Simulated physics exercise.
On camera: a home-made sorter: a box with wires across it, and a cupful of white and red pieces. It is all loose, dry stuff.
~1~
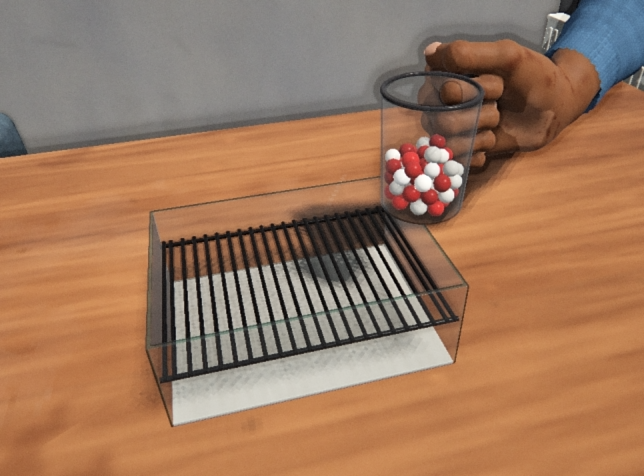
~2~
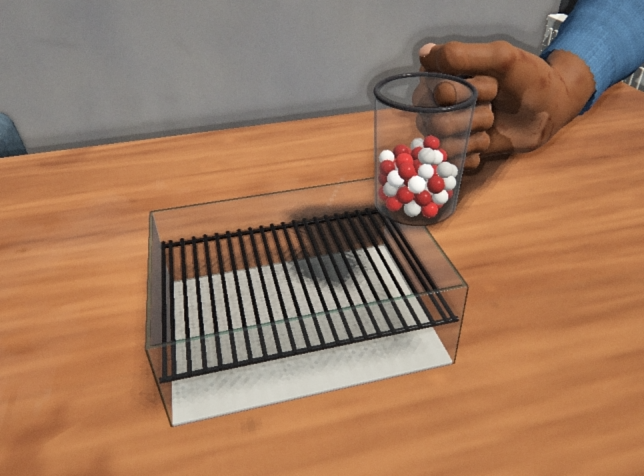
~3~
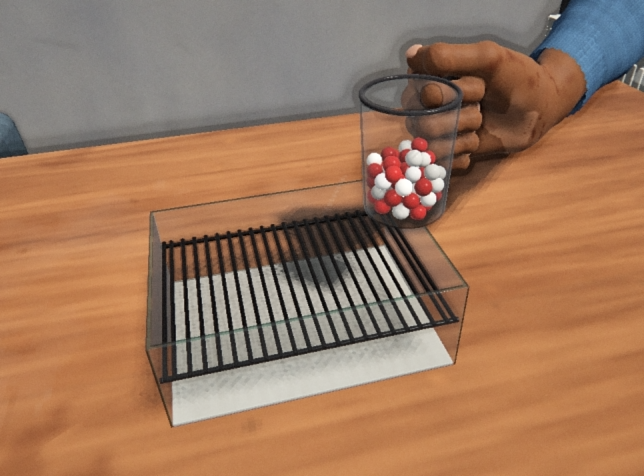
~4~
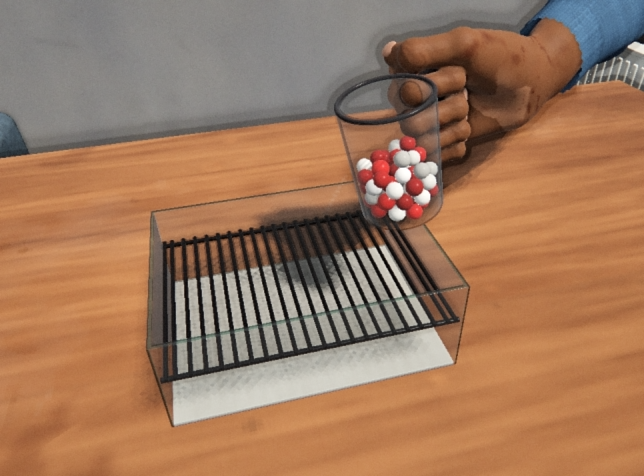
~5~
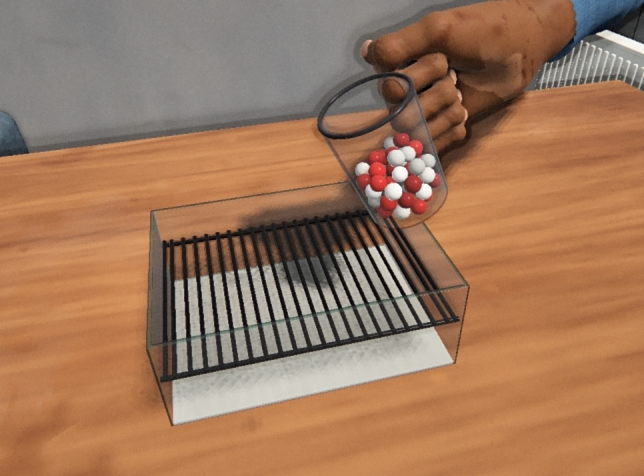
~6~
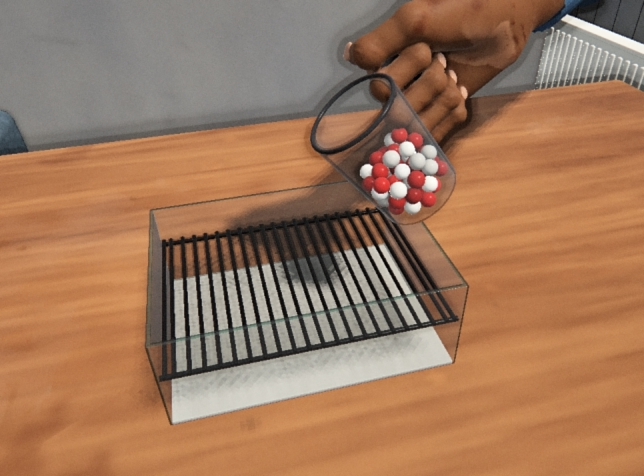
A hand moves a clear cup of red and white balls left, then tilts it leftward.
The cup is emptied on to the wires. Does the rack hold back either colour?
White: They get caught above. Red: They get caught above.
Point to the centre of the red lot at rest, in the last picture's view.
Around (300, 267).
Then, 0.28 s past the last view, white ones, all in the cup; red ones, all in the cup.
Then, 0.65 s past the last view, white ones, all in the cup; red ones, all in the cup.
Then, 1.04 s past the last view, white ones, about two thirds in the cup, about a third on or over the wires; red ones, about two thirds in the cup, about a third on or over the wires.
Finally, white ones, all on the wires, none under the rack; red ones, all on the wires, none under the rack.
